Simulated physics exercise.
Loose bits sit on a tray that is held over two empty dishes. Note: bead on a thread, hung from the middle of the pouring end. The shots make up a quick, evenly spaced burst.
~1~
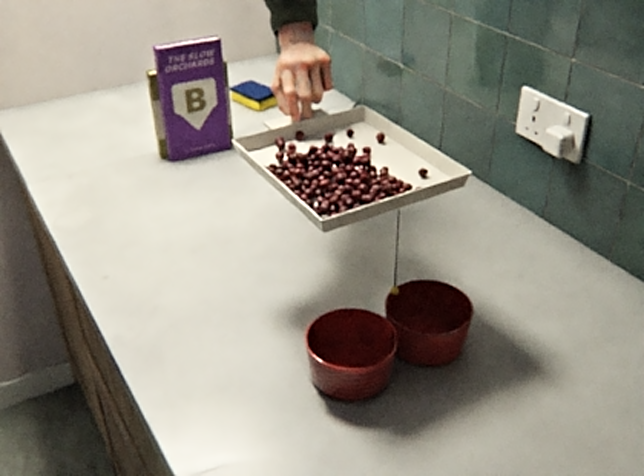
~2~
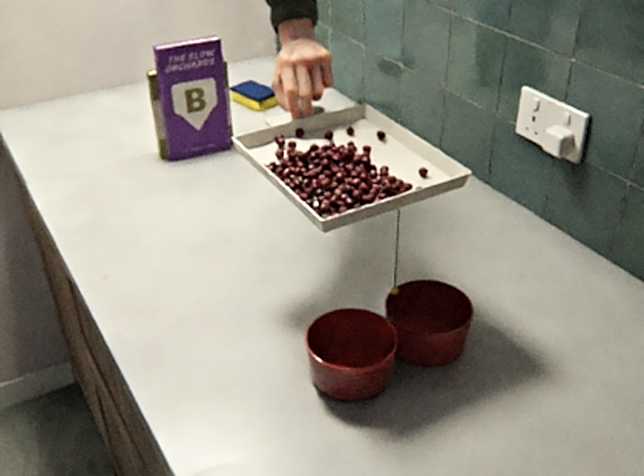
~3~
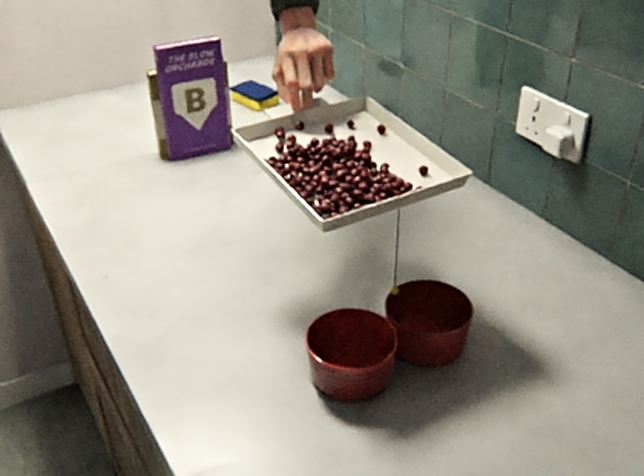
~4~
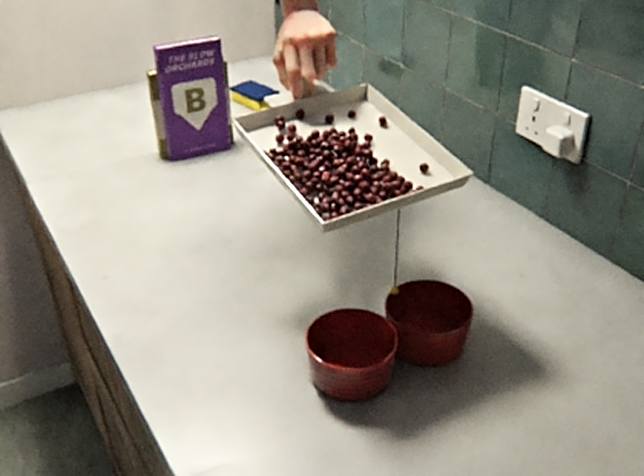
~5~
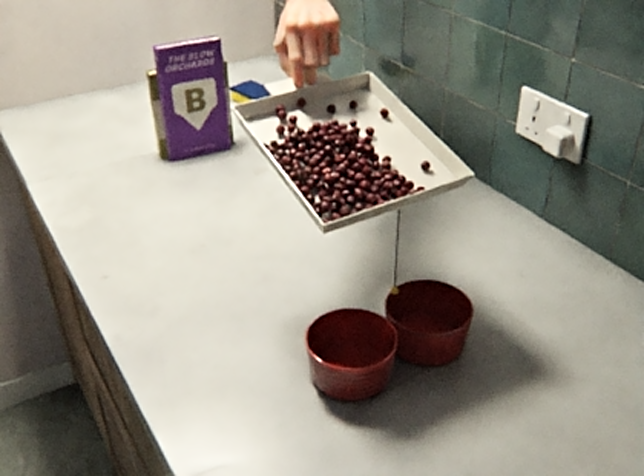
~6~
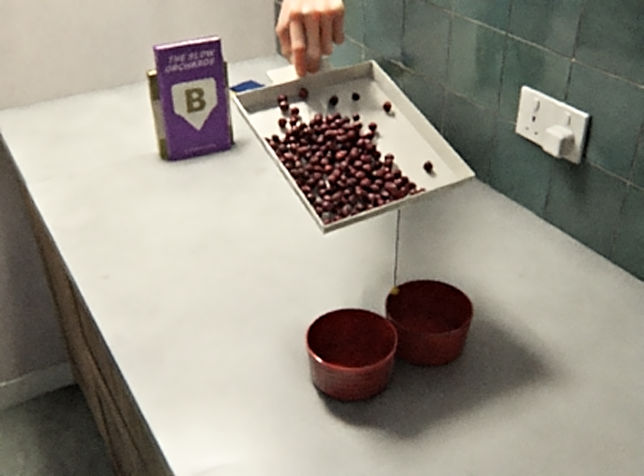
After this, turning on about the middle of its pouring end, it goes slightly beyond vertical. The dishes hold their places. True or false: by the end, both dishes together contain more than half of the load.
True.
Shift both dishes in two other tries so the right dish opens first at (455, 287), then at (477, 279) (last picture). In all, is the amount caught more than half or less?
The first place gets a lesser share, the second a lesser share.
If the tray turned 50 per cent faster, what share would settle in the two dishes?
About 60 %.
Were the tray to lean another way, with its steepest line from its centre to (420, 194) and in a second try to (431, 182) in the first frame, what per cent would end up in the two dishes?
Respectively 40 and 30 in a hundred.
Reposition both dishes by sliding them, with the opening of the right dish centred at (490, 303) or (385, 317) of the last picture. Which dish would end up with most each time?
In the first position the left of the two, in the second the right of the two.
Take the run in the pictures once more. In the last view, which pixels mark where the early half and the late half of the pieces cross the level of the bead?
First roughly (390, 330), then roughly (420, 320).
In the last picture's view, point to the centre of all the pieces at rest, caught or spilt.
Near (386, 364), more or less.
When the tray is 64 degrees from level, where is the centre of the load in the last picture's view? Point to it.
At about (373, 185).
Shortly afterwards, tray tipped steeply; all but a few on the tray; a little in the air.
Next, tray tipped past a quarter turn; a little on the tray; near a quarter in the left dish; a little in the right dish; a little outside both; near a third in the air.
Some moments later, tray tipped past a quarter turn; near a third in the left dish; near a quarter in the right dish; near a third outside both.
In the end, tray tipped past a quarter turn; near a third in the left dish; near a quarter in the right dish; near a third outside both.
